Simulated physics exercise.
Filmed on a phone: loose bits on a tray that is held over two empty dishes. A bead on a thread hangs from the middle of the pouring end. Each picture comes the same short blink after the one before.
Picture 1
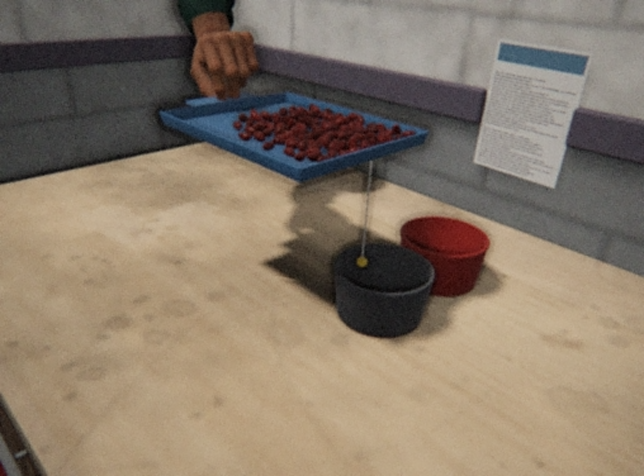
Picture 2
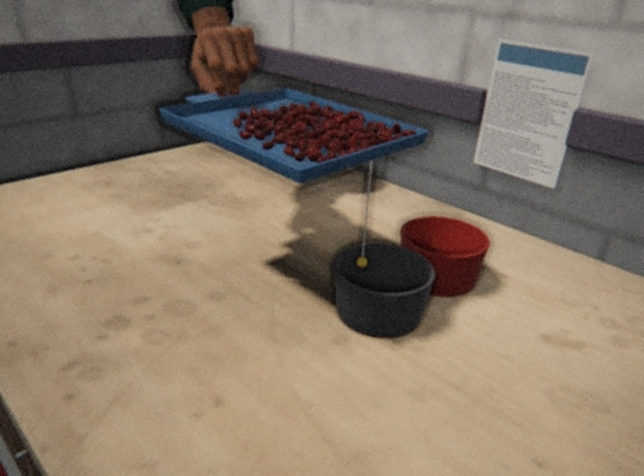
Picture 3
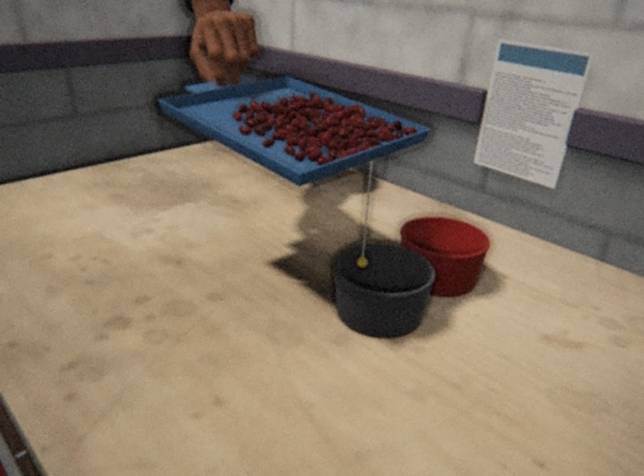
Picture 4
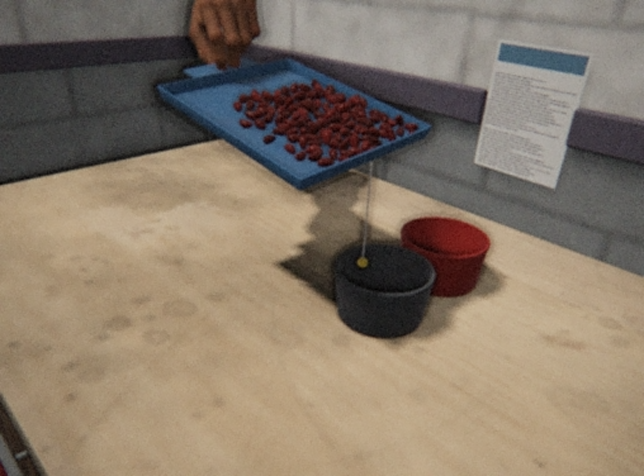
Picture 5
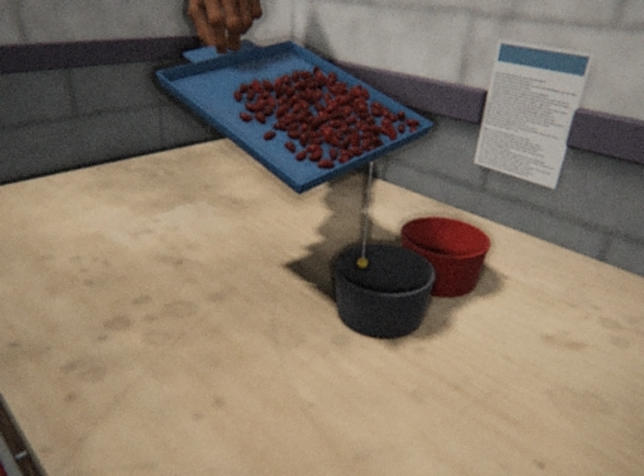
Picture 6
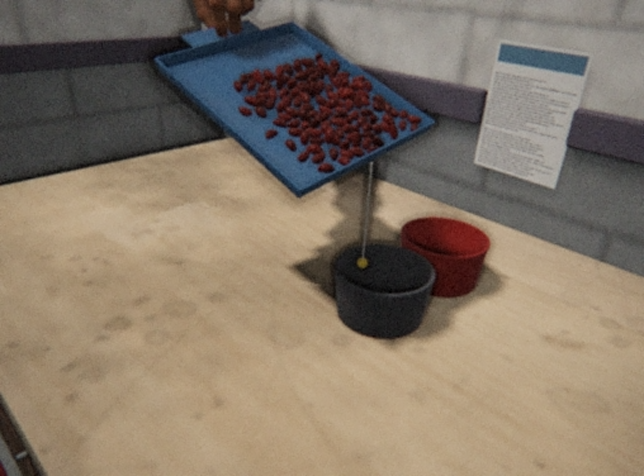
A blue tray of dark red beans, gripped at its back by a hand, started out level above a black dish and a red dish, then tilted steadily forward, its front left corner dipping lowest.
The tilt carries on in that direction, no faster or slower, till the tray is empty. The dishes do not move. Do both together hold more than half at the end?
In the dishes lies under half of it.
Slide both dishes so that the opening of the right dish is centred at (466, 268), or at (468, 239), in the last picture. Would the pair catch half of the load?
At the first place under half, at the second under half.
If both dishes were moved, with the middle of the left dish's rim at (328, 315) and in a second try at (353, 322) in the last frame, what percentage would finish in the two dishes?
In turn 80 and 70 in a hundred.
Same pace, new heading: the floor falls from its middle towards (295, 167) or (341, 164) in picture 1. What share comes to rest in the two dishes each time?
The first gives 0 %, the second 0 %.
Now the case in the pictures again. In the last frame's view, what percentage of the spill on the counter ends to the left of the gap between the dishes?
About 90 per cent.
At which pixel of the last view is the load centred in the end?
At about (326, 374).
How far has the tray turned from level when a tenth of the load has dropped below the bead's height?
Around 100° of tilt.
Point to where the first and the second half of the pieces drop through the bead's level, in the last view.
The first part at (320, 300); the rest at (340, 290).
Soon after the last picture, tray tipped steeply; nearly all on the tray; a stray few in the air.
A little later, tray tipped past a quarter turn; a small part on the tray; about two thirds outside both; about a quarter in the air.
Later still, tray tipped past a quarter turn; a stray few in the left dish; nearly all outside both.
At rest, tray tipped past a quarter turn; a stray few in the left dish; none in the right dish; nearly all outside both.
